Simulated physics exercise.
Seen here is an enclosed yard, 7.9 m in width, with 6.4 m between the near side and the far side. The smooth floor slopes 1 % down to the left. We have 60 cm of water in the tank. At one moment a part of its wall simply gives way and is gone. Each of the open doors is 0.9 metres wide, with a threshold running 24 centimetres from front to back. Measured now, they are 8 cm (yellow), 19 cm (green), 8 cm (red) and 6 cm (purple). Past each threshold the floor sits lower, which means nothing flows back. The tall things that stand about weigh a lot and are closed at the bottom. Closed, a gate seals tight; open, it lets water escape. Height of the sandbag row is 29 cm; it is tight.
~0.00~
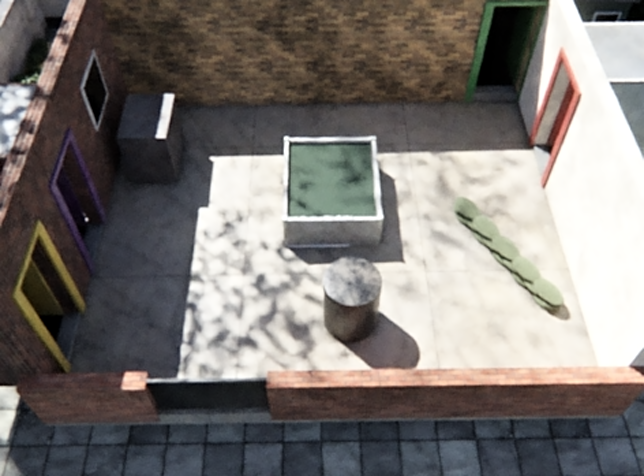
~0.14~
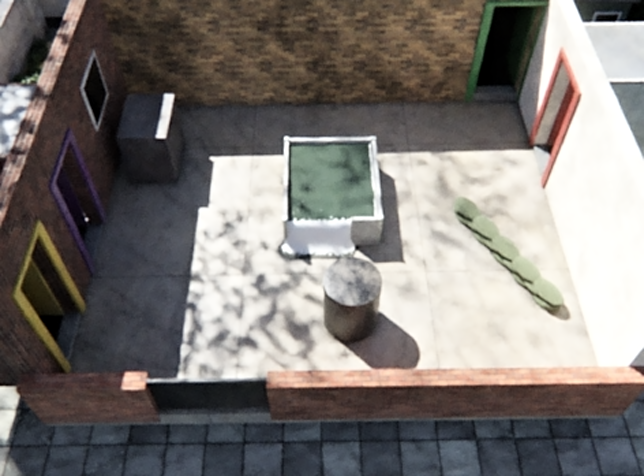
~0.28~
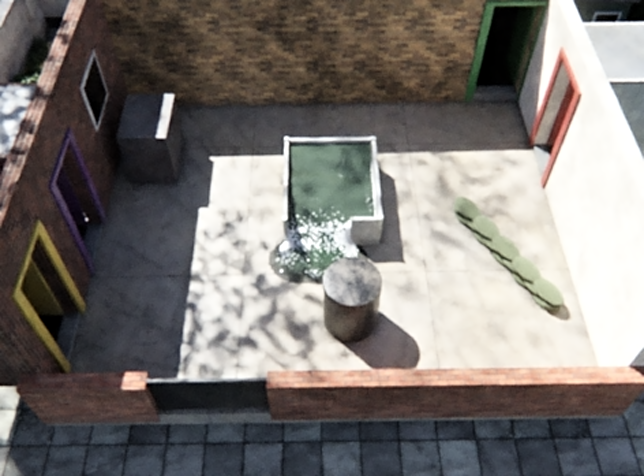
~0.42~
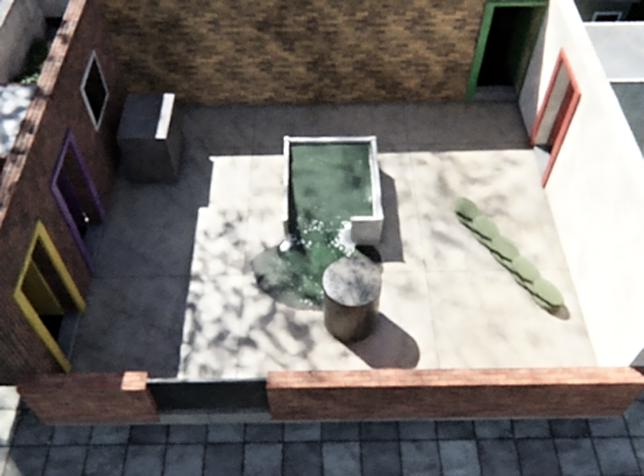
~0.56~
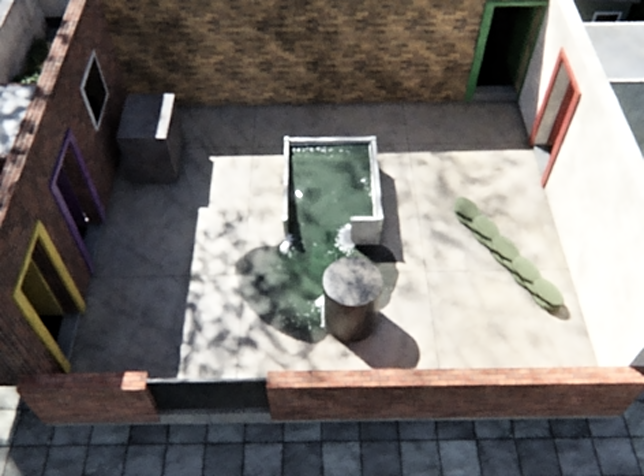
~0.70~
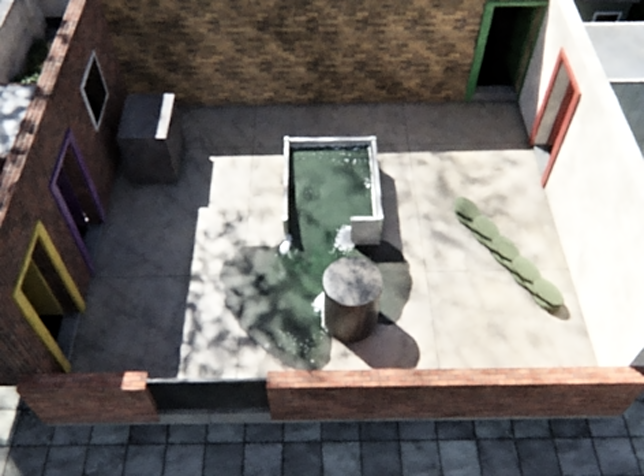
Water lies still in a white-walled tank in a brick-walled yard, seen from a fixed, raised viewpoint, until part of the tank's near wall vanishes. Yellow and purple doorframes stand left, green at the back, red at right, with a grey cylinder before the tank and a green sandbag row beyond. Greenish water pours through the gap, foaming, then spreads across the pale floor around the cylinder towards the near wall.
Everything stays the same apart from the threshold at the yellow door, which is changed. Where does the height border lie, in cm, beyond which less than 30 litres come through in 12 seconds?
It lies at roughly 15 cm.
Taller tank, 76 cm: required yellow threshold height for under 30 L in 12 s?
Something near 20 cm should do.
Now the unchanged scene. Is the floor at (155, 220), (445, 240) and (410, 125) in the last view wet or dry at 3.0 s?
Status: Clear / submerged / clear.
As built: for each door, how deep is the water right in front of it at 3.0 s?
Yellow door 19 cm, green door 0 cm, red door 0 cm, purple door 0 cm.
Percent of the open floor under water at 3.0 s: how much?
35 %.
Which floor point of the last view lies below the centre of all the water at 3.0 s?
The balance point sits at roughly (291, 288).
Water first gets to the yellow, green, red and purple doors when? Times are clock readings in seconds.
Yellow 2.4 s, green not within the 12 s, red not in the 12 s, purple 3.2 s.
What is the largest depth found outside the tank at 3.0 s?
33 cm.
After 1.4 s water covers 15 % of the floor, deepest (36 cm) near (332, 291); it has not reached the yellow door.
After 3.0 s water covers 35 % of the floor, deepest (33 cm) near (61, 401); 19 cm at the yellow door, 7 litres in over its 8 cm threshold.
After 12.0 s water covers 85 % of the floor, deepest (8 cm) near (131, 116); 6 cm at the yellow door, 135 litres in over its 8 cm threshold.
At the yellow door as built, the water arrived by 2.5 s and peaked near 20 cm at 3.2 s.
Run again over the same 12 s with other heights there, 45 litres in over 13.5 cm, 15 litres over 18 cm. The limit of 30 litres is kept from about 15 cm up.
